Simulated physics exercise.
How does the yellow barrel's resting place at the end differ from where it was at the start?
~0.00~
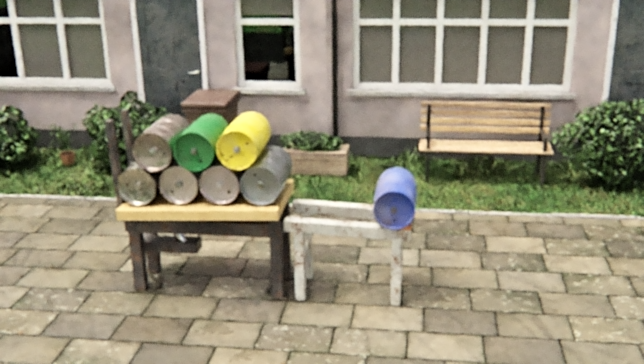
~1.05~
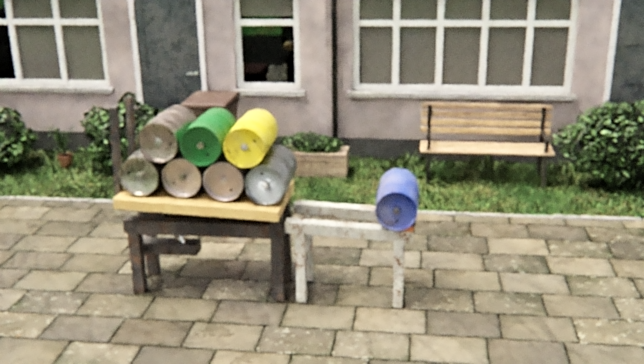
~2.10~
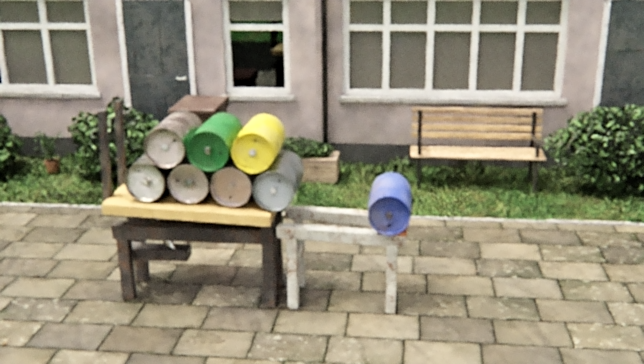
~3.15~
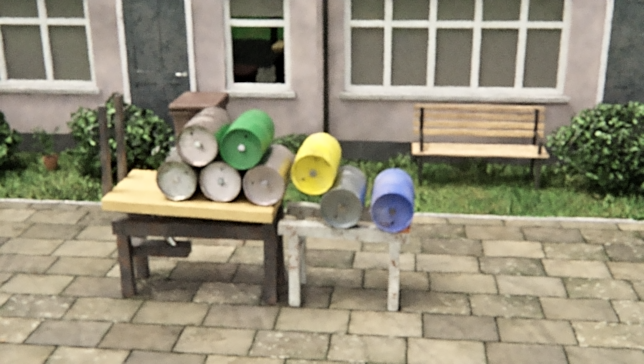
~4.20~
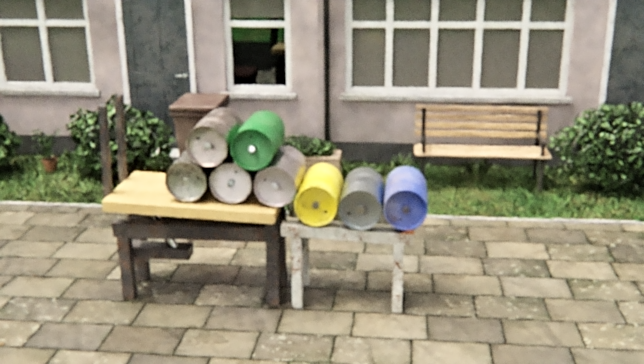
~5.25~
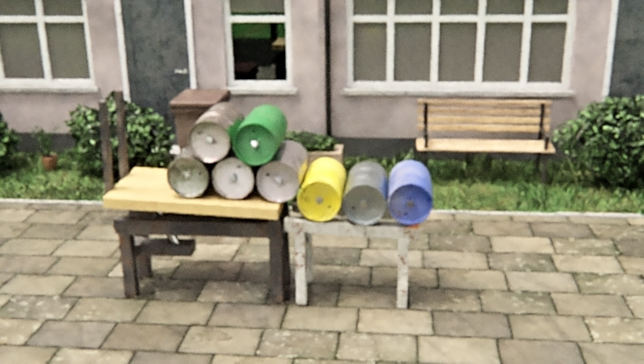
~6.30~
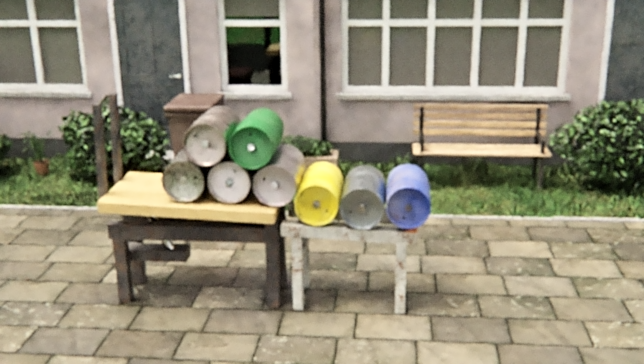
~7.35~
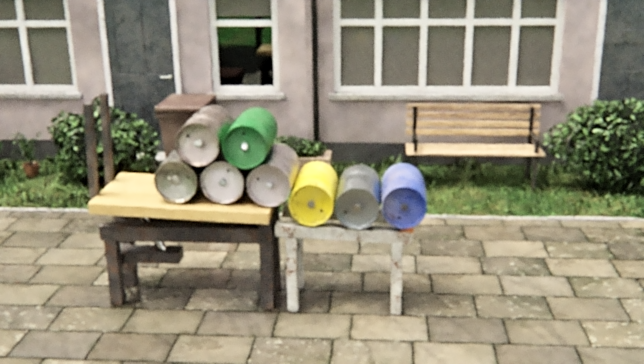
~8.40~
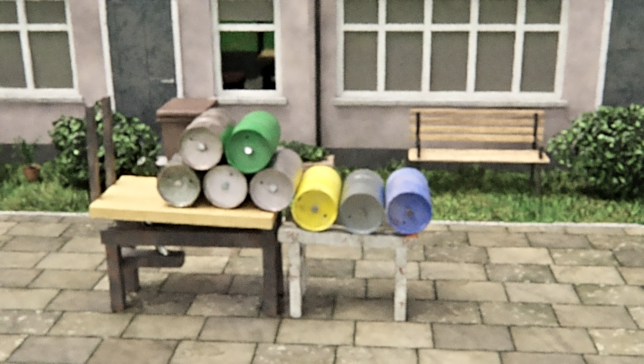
At the start the yellow barrel lies on top of the other barrels on the wooden table. By the end it is lower and further right, resting on the white bench to the left of a gray barrel.
